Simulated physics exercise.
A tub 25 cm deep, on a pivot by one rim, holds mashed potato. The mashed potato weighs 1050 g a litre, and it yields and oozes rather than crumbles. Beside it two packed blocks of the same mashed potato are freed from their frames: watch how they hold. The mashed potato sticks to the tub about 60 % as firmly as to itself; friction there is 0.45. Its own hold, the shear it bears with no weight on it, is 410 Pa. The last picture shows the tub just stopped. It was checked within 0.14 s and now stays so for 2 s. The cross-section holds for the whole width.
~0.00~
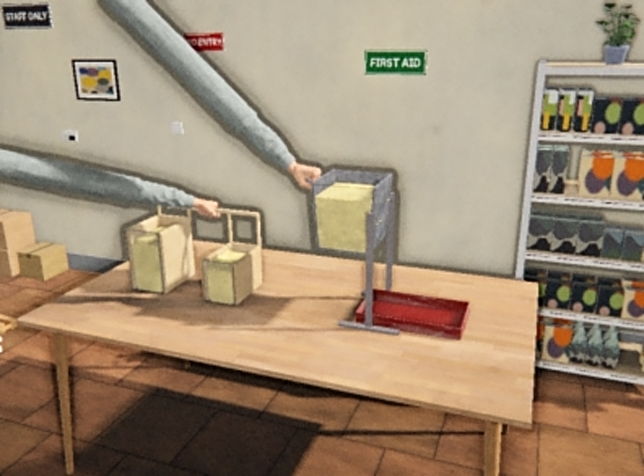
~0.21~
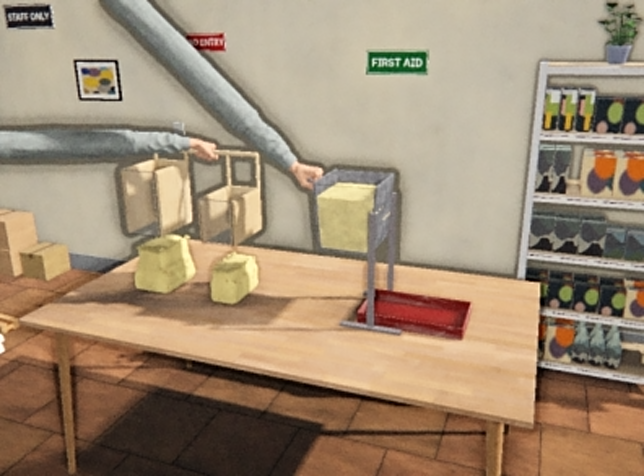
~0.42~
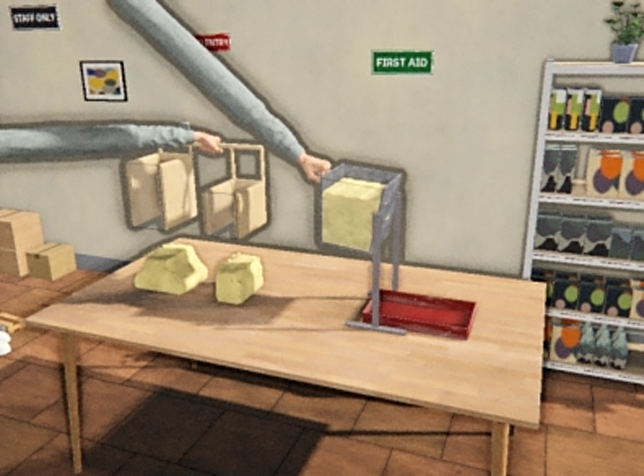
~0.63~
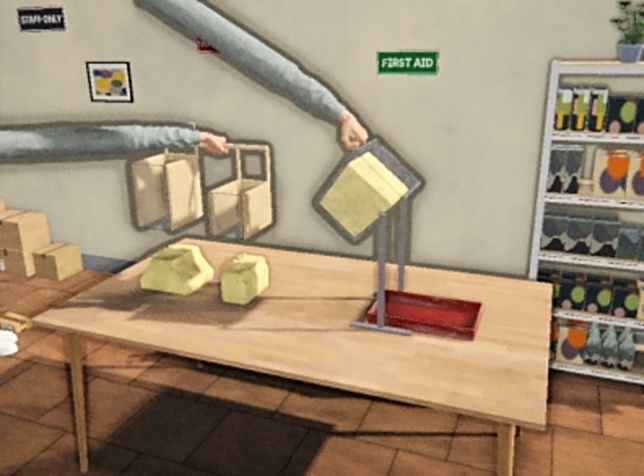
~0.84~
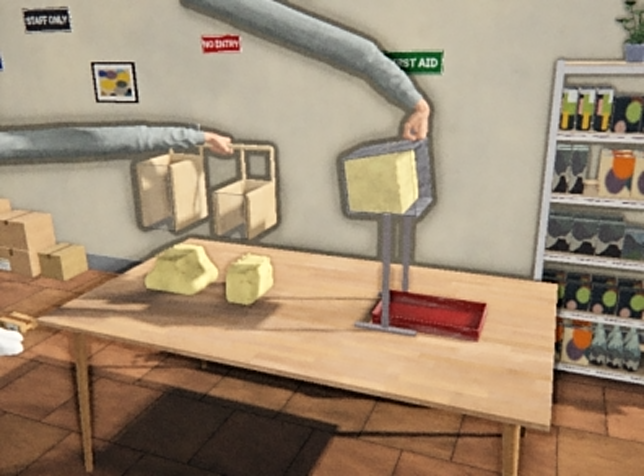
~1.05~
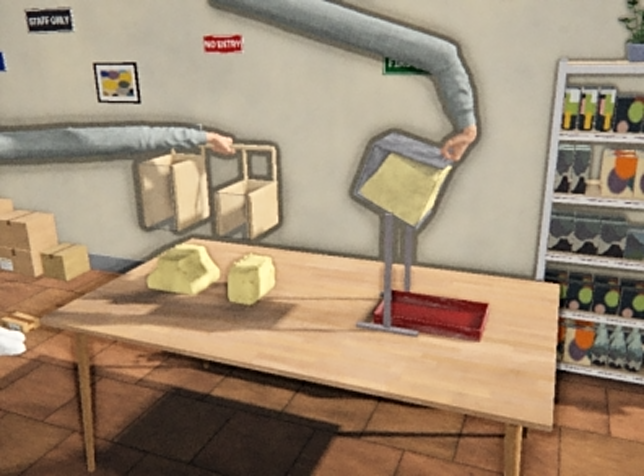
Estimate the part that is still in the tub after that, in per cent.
It comes to some 0 %.
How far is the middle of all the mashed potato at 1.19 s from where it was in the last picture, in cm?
Some 11 cm.
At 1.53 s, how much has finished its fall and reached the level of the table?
Near 75 %.
By 1.19 s, the tub is at 111 degrees and holds 57 %.
By 1.36 s, the tub is at 111 degrees and holds 8 %.
By 1.53 s, the tub is at 111 degrees and holds 0 %.
By 1.70 s, the tub is at 111 degrees and holds 0 %.
By 3.05 s, at the end, the tub is at 111 degrees and holds 0 %.
